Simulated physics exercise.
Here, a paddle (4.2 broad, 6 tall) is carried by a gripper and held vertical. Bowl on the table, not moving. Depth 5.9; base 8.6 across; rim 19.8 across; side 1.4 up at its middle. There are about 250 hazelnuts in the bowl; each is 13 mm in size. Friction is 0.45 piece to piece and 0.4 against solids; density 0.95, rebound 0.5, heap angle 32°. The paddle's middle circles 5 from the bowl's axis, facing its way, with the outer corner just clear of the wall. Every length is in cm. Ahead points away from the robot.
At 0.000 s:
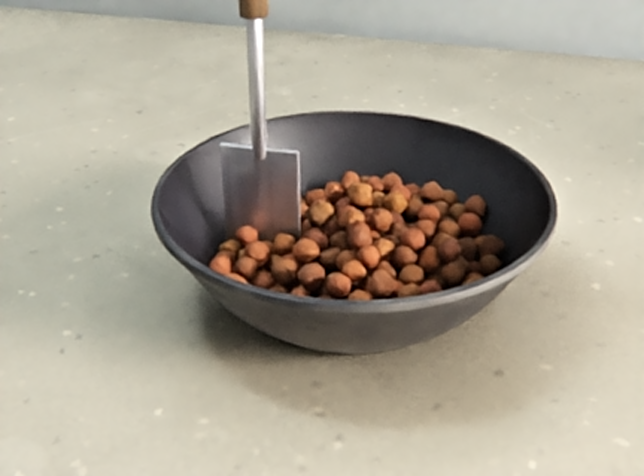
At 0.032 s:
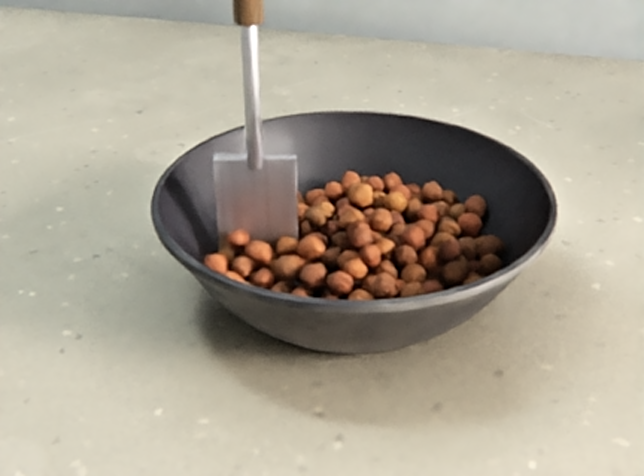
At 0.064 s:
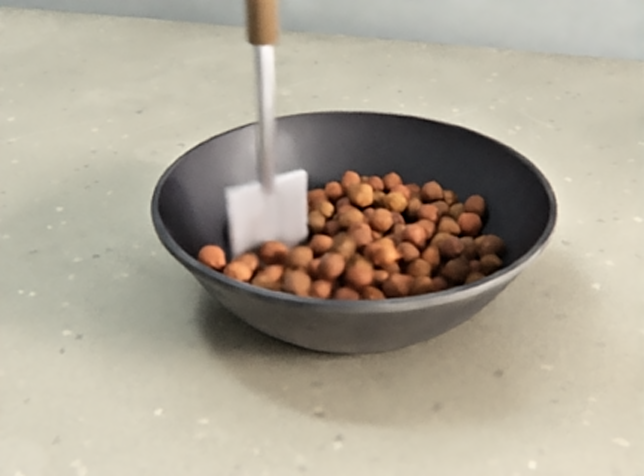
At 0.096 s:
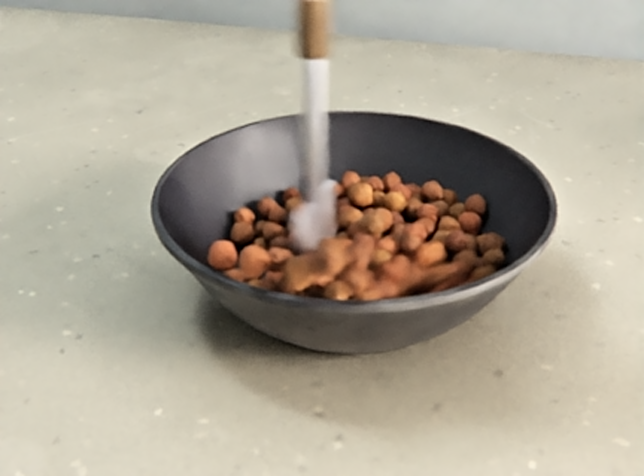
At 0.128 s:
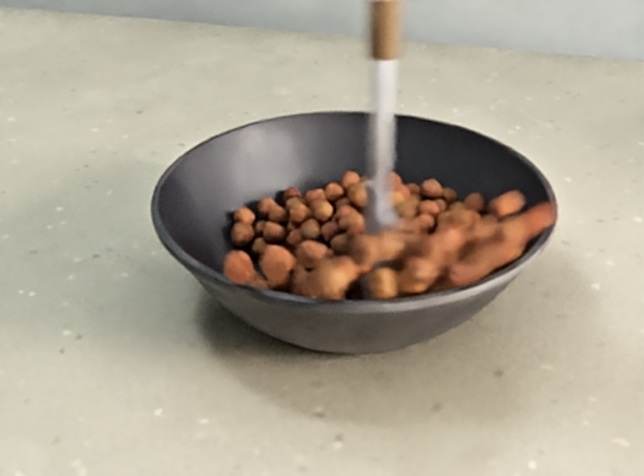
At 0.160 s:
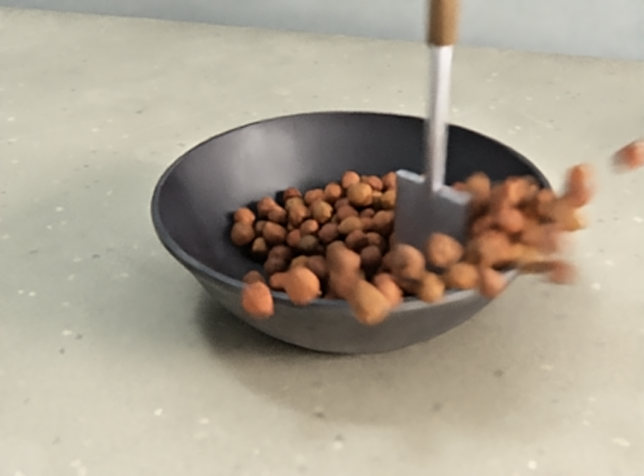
On a pale speckled countertop against a plain grey-blue background, seen from a fixed, slightly raised viewpoint, the scene is softly lit. A dark grey bowl holds a heap of reddish-brown hazelnuts, with a wooden-handled metal paddle upright at its left side. The paddle turns and sweeps along the near side to the right, pushing nuts up over the near and right rim, some into the air, while the bowl stays still.
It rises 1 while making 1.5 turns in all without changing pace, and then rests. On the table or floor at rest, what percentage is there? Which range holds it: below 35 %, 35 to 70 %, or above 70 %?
The range 35 to 70 %.
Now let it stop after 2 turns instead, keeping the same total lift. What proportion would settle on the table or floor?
About 55 per cent.
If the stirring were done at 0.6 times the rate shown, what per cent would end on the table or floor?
25 %.
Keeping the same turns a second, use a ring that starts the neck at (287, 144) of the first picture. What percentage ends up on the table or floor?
I'd say around 35 per cent.
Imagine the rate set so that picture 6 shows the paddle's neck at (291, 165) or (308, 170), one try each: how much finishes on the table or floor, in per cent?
It comes to roughly 10 per cent and then 20 per cent.
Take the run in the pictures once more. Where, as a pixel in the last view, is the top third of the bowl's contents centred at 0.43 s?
Around (290, 269).
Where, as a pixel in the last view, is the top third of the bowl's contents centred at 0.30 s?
Look near (302, 153) for its middle.
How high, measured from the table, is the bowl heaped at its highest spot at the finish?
Height: Roughly 4.0 cm.
After 0.30 s, 298° round, highest piece 14 above the table; 178 in the bowl, 21 on the table or floor, 52 in flight or on the tool.
After 0.43 s, 85° round, highest piece 12 above the table; 139 in the bowl, 77 on the table or floor, 35 in flight or on the tool.
After 0.70 s, 180° round, highest piece 5 above the table; 126 in the bowl, 123 on the table or floor, 2 in flight or on the tool.
After 1.40 s, 180° round, highest piece 4 above the table; 126 in the bowl, 125 on the table or floor.
At rest, 126 in the bowl, 125 on the table or floor. That is 50 % on the table or floor.
